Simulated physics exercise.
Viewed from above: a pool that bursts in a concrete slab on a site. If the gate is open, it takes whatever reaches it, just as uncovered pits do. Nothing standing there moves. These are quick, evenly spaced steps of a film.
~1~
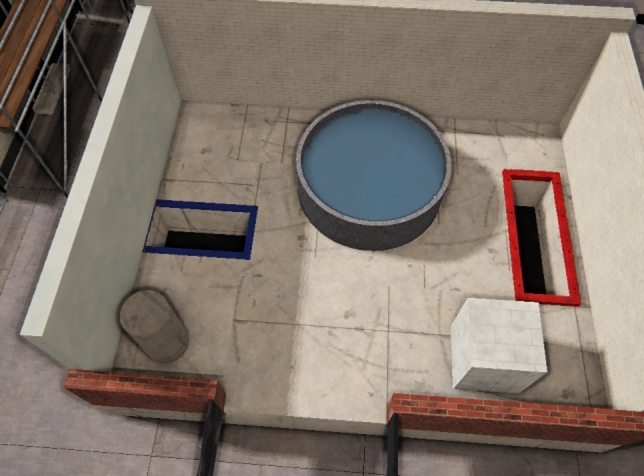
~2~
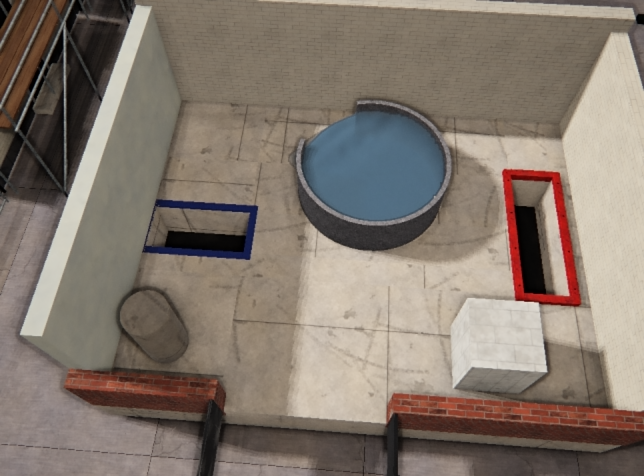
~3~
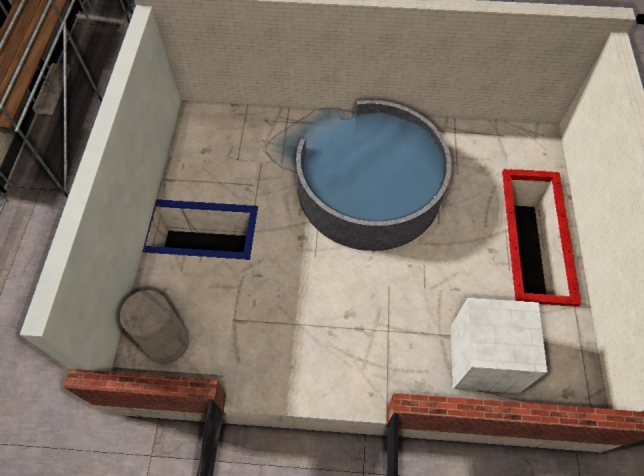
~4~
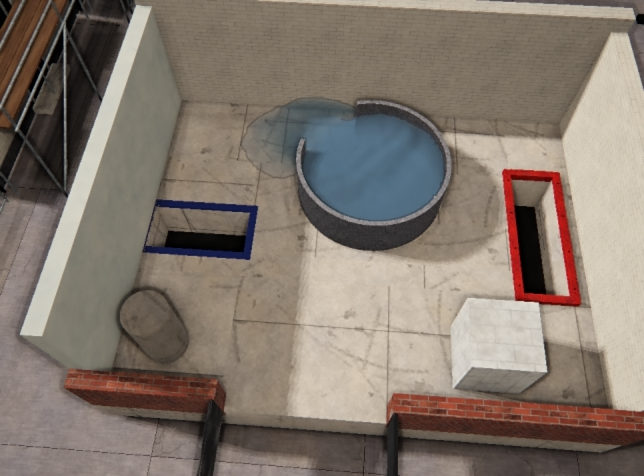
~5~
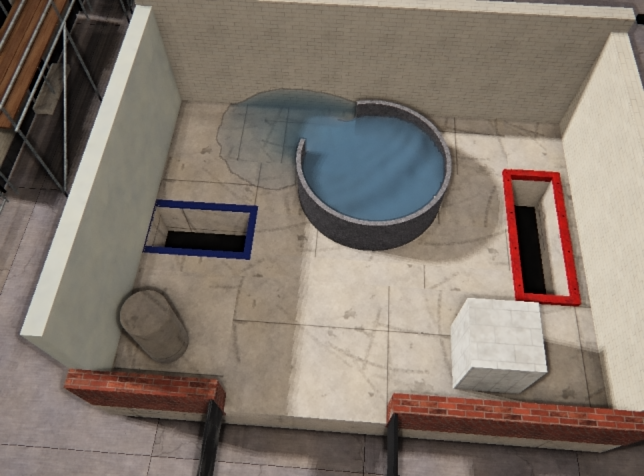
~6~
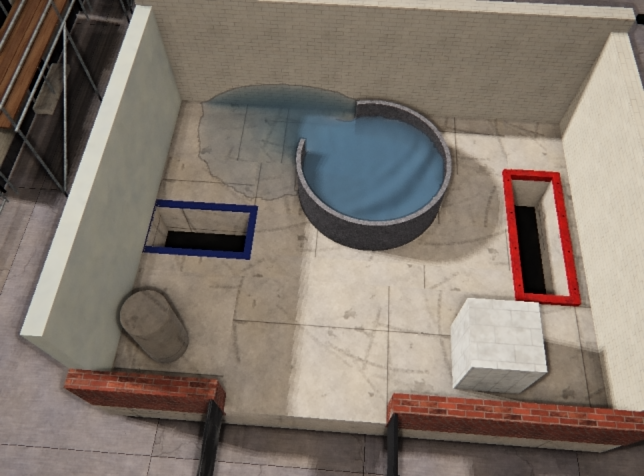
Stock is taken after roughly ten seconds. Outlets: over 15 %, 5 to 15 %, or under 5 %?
My prediction: Gate: Short of a twentieth. Blue pit: Upwards of fifteen per cent. Red pit: Short of a twentieth.
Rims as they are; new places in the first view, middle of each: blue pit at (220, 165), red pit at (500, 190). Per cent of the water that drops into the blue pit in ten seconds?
Blue: About 60 %.
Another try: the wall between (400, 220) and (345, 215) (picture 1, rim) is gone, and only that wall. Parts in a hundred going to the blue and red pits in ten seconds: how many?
I'd say the blue pit gets around 4 percent and the red pit around 0 percent.
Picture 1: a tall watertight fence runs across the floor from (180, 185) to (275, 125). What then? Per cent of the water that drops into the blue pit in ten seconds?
Blue: 45 %.
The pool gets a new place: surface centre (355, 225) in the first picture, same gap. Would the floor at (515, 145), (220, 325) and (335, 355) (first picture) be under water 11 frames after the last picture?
In turn: Free of water, dry, not flooded.
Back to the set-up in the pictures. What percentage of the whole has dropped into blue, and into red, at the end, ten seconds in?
Estimates: 58 % and 0 %.
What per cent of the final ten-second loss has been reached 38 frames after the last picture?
I'd put it at 70 per cent.
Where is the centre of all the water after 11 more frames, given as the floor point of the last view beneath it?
It is near (316, 164).
A moment on, water covers 20 % of the floor; the gate 0 %, the blue pit 0 %, the red pit 0 %.
Next, water covers 25 % of the floor; the gate 0 %, the blue pit 4 %, the red pit 0 %.
Then, water covers 35 % of the floor; the gate 0 %, the blue pit 20 %, the red pit 0 %.
Later, water covers 45 % of the floor; the gate 0 %, the blue pit 42 %, the red pit 0 %.
In the end, water covers 60 % of the floor; the gate 0 %, the blue pit 58 %, the red pit 0 %.
